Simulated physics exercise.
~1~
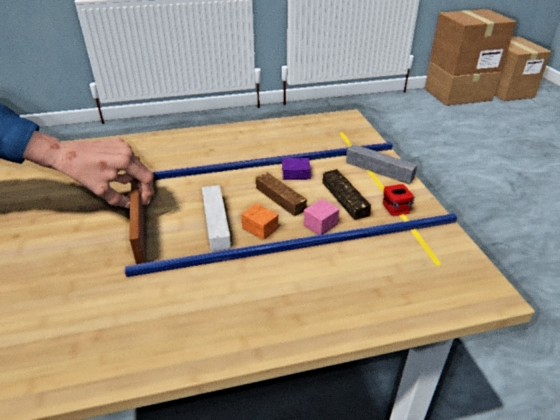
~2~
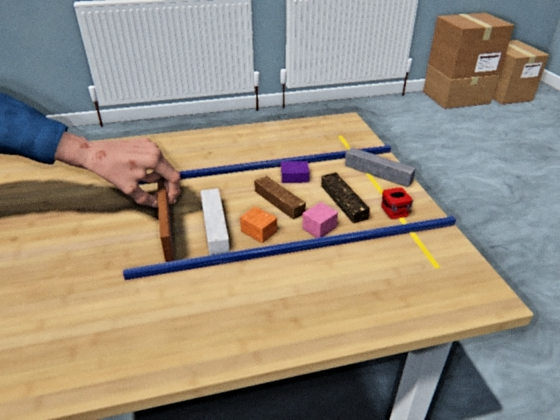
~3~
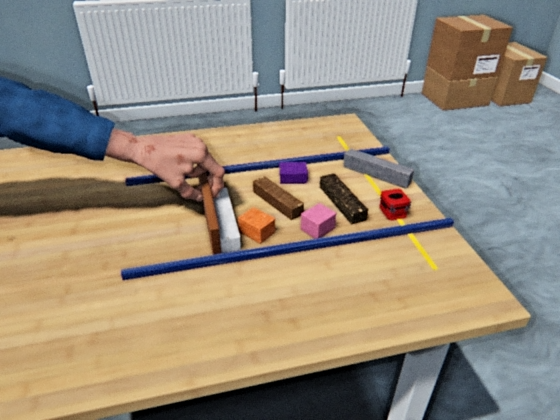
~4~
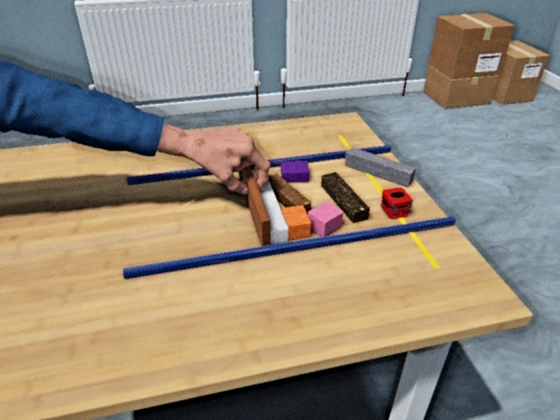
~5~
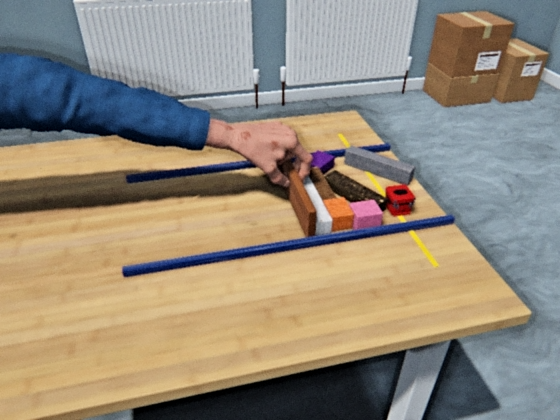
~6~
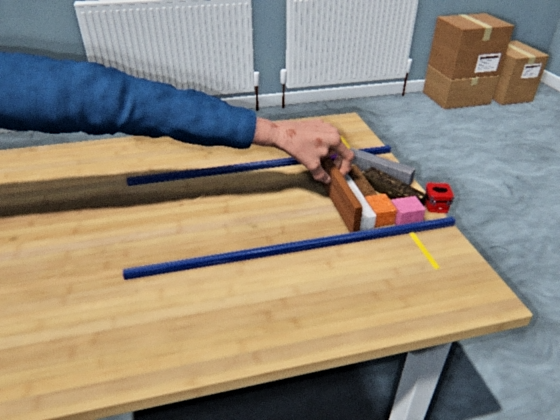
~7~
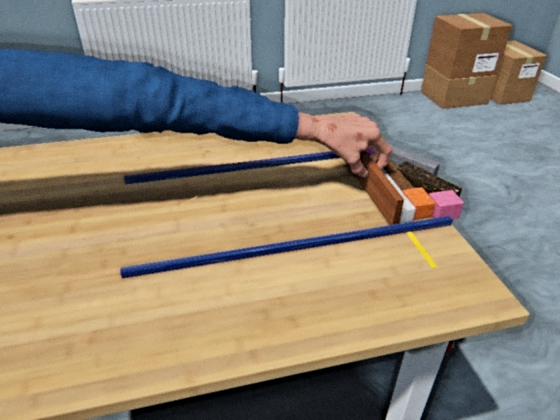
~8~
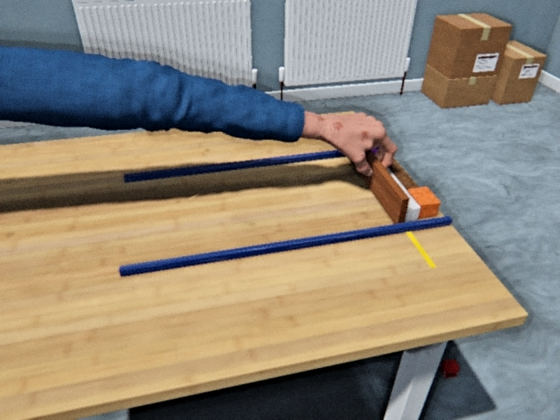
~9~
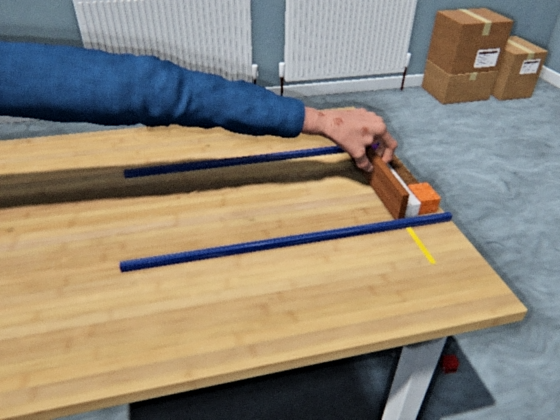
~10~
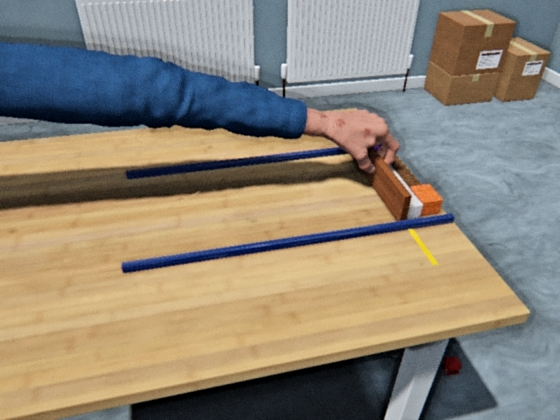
A hand in a blue sleeve holds a reddish-brown board on a wooden table, seen from above at an angle, with radiators and cardboard boxes behind. Between two blue rods lie a white bar, orange, pink and purple blocks, brown and black bars, a grey bar and a small red object near yellow tape. The board slides right, meets the white bar, then gathers the others into a crowded group. The group is pushed past the tape, and the red object, pink block, black bar and grey bar go over the edge. The hand halts, with the white bar and orange block still against the board.
